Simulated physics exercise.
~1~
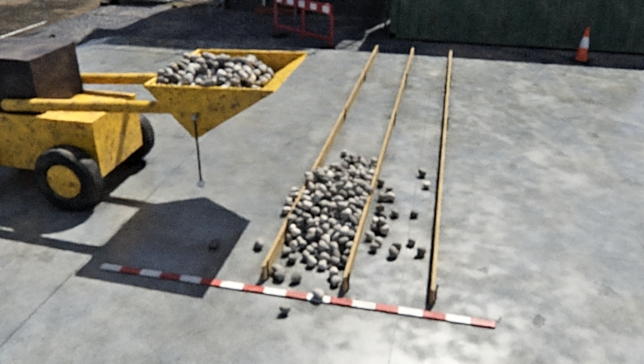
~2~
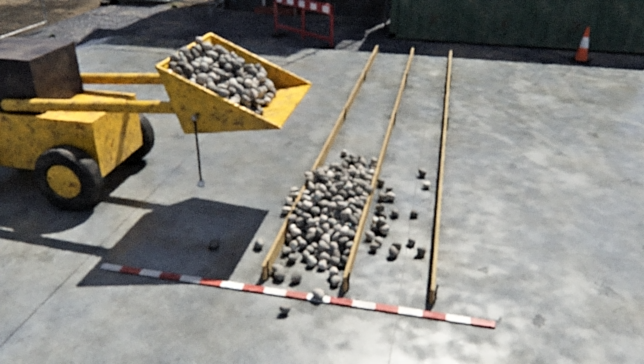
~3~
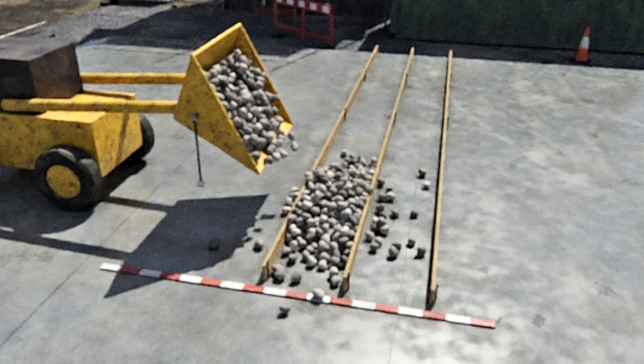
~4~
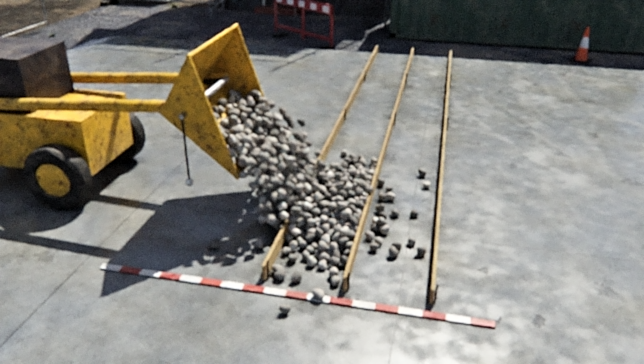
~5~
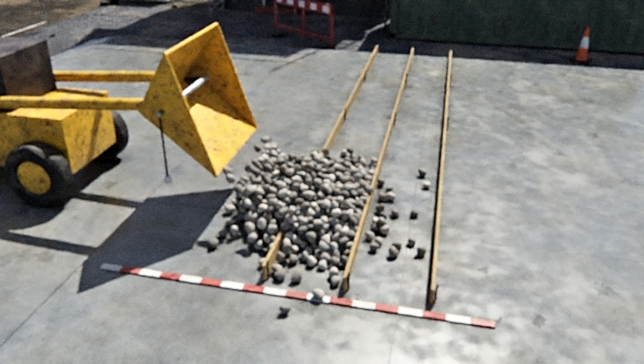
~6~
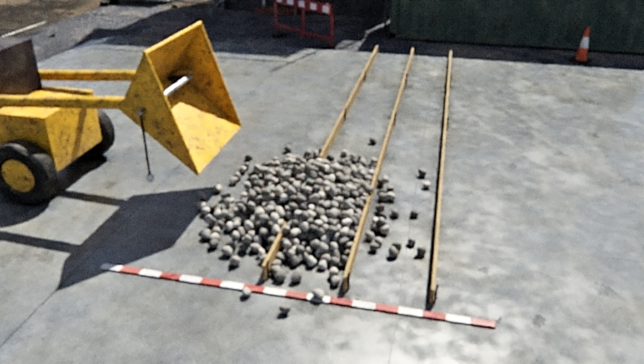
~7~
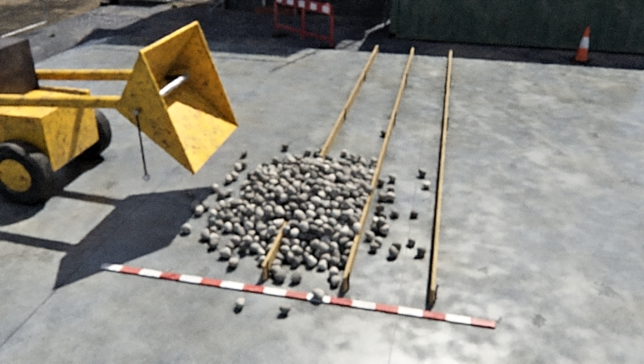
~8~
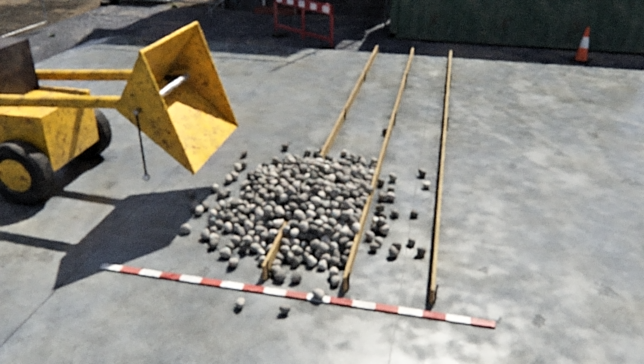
A yellow wheeled machine tips its raised bucket down to the right, pouring grey stones onto an earlier pile beside and between the boards, while backing away left. The stones spread mostly around the nearest board, and the emptied bucket stays tilted and still.
